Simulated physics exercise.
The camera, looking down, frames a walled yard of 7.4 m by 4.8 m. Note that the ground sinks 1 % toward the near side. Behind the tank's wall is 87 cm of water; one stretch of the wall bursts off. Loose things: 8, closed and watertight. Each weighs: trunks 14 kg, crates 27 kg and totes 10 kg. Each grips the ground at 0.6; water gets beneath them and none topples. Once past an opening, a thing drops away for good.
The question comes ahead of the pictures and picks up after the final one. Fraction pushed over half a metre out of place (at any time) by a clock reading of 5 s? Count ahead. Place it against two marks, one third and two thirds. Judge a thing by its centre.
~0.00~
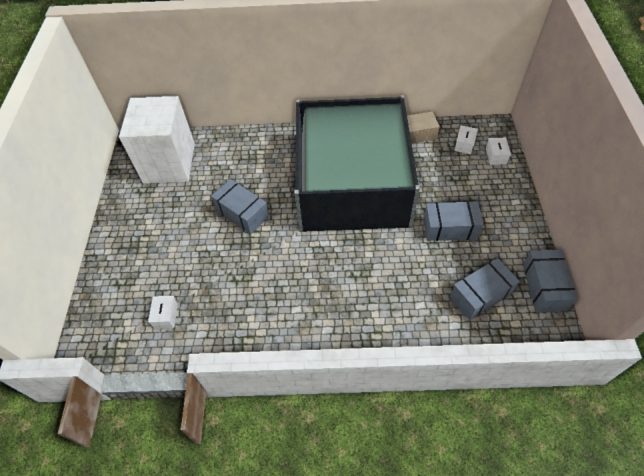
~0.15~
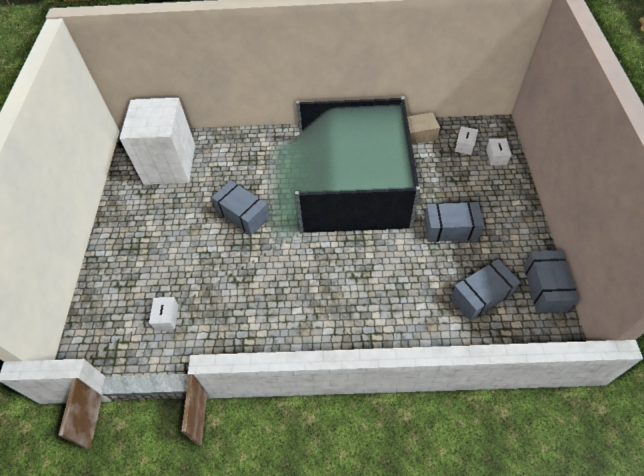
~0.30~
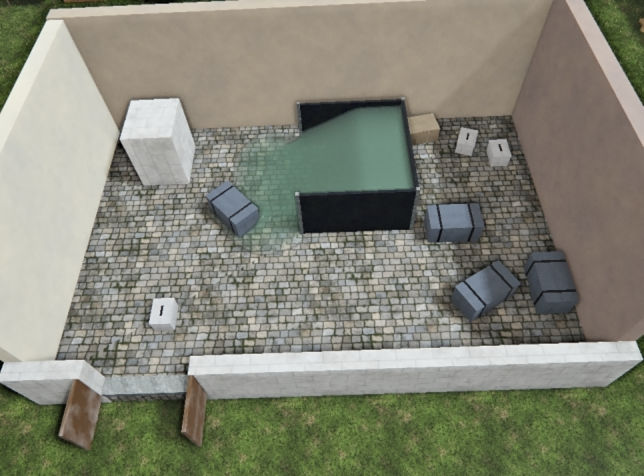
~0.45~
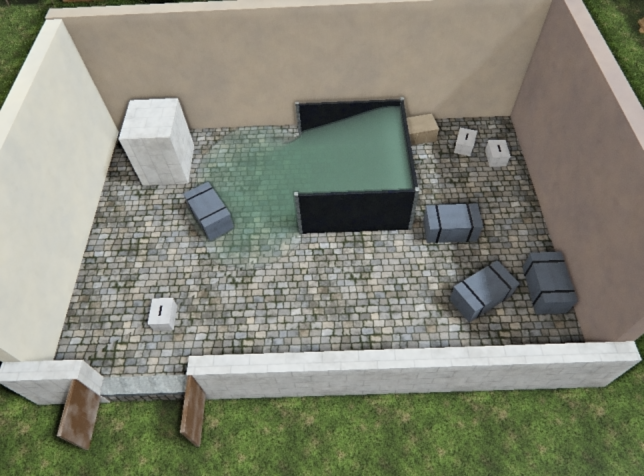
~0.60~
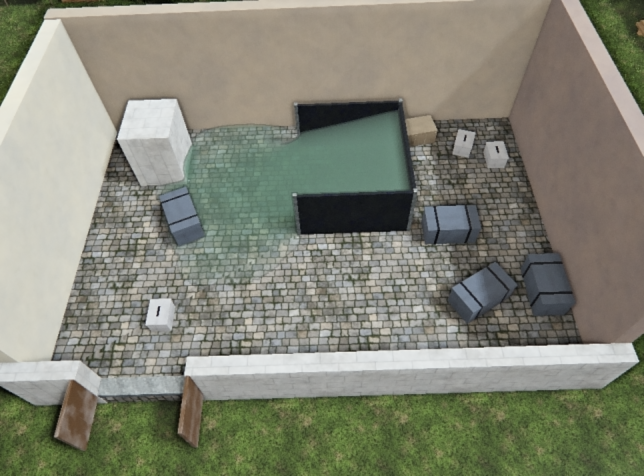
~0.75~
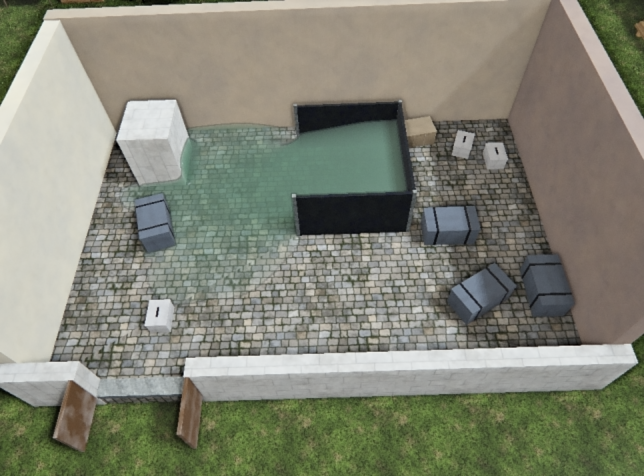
Most likely the fraction ends up short of a third, I'd say.
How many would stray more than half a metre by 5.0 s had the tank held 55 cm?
Under that setup the answer is 2.
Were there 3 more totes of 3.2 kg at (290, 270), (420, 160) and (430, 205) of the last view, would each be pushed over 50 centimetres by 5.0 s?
Taking them one by one: It stays within, then it stays within, then it stays within.
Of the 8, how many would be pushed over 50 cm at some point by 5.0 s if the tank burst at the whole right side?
Count: 7.
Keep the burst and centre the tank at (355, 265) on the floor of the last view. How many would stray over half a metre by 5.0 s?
The count would be 2.
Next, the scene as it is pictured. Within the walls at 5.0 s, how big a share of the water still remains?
Roughly 84 percent.
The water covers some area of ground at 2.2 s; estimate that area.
The covered patch comes to about 18 m2.
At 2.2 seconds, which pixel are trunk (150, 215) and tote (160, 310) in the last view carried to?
(59, 291) and (100, 352), roughly.
After 1.1 s 1 of 8 are over 50 cm from their spots; 0 afloat.
After 2.2 s 2 of 8 are over 50 cm from their spots; 2 afloat.
After 3.5 s 2 of 8 are over 50 cm from their spots; 1 afloat.
After 5.0 s 2 of 8 are over 50 cm from their spots, and 2 have been at some point; 1 afloat.
